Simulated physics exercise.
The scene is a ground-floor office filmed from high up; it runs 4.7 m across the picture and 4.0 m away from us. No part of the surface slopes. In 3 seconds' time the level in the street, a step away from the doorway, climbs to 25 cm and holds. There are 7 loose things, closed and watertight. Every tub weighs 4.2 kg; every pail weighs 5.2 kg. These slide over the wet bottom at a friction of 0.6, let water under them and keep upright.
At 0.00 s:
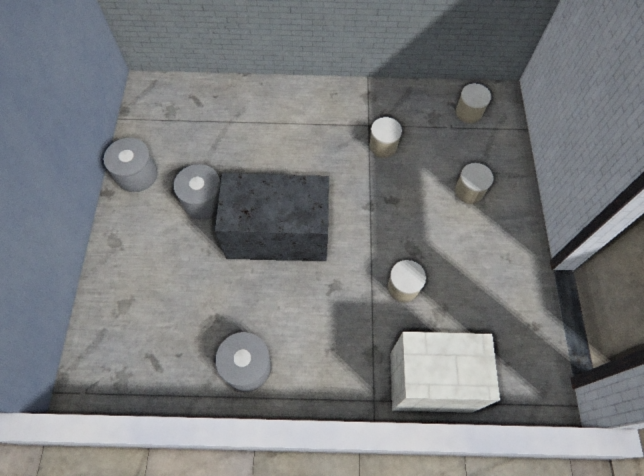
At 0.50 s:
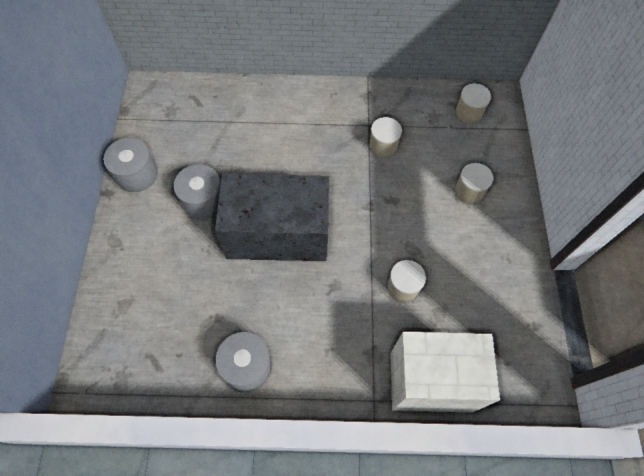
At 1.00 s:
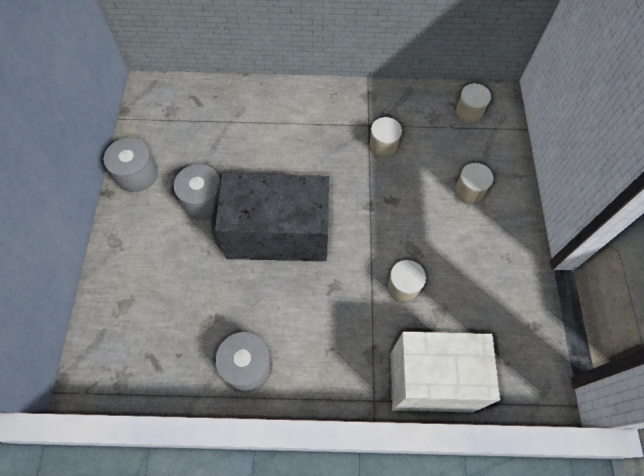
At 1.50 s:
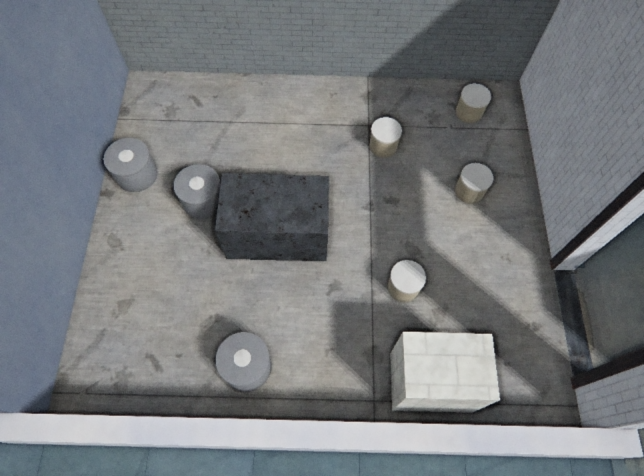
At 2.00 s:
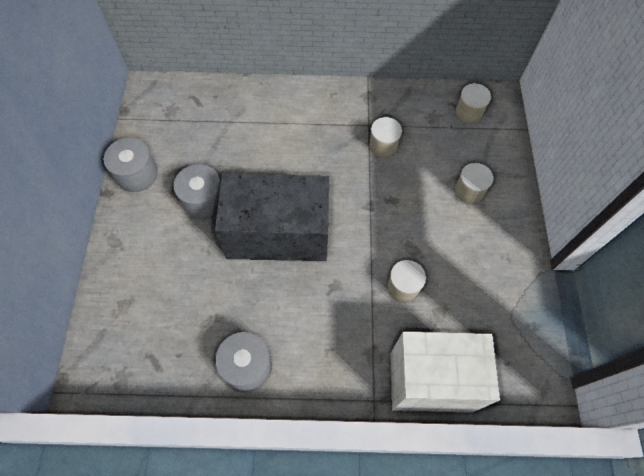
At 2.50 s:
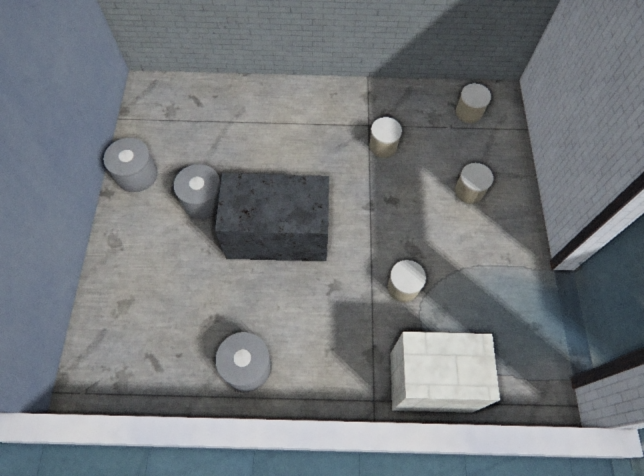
A ground-floor room with pale, stained flooring, a blue-grey wall on the left and brick walls behind and to the right is seen from high above by a still camera. Three grey cylinders stand around a dark block at left and centre, with four smaller pale-topped ones and a white block at right. Bluish water covers the strip outside, then spreads thinly in through the right-hand doorway, while the objects stay put.
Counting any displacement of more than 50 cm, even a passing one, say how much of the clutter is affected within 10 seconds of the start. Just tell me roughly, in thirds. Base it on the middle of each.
Displaced share: Medium, one to two thirds.
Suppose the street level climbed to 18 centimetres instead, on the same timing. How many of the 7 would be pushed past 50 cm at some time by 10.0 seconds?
In that case the number is 2.
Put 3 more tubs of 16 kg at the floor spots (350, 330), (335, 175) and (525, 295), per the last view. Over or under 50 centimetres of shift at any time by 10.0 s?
First exceeds it, second stays within it, third exceeds it.
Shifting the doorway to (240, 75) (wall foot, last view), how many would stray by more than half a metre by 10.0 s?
Result: 4 of them.
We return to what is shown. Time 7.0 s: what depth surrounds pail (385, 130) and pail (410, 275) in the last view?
Around 4 cm and 8 cm.
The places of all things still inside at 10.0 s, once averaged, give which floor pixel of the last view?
Near (313, 187).
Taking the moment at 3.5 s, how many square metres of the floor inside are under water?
Close to 4.5 m2, I'd say.
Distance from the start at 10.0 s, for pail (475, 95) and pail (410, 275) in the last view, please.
0 cm and 250 cm respectively.
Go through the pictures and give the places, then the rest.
In the first frame, a tub at (197, 184) rests on the ground; a pail at (476, 95) rests on the ground; 0.0 m2 under water; 0 of 7 have shifted.
In the second frame, a tub at (197, 184) rests on the ground; a pail at (476, 95) rests on the ground; water covers 0.0 m2; 0 of 7 have shifted.
In the third frame, a tub at (197, 184) rests on the ground; a pail at (476, 95), on the bottom; water covers 0.0 m2; 0 of 7 have shifted.
In the fourth frame, a tub at (197, 184) rests on the ground; a pail at (476, 95) rests on the ground; water covers 0.0 m2; 0 of 7 have shifted.
In the fifth frame, a tub at (197, 184) rests on the ground; a pail at (476, 95) rests on the ground; water covers 0.3 m2; 0 of 7 have shifted.
In the sixth frame, a tub at (197, 184), on the bottom; a pail at (476, 95), on the bottom; water covers 1.2 m2; 0 of 7 have shifted.
After 3.5 s 0 of 7 are over 50 cm from their spots; 0 afloat.
After 4.5 s 1 of 7 are over 50 cm from their spots; 0 afloat.
After 7.0 s 2 of 7 are over 50 cm from their spots; 2 afloat.
After 10.0 s 3 of 7 are over 50 cm from their spots, and 3 have been at some point; 4 afloat.
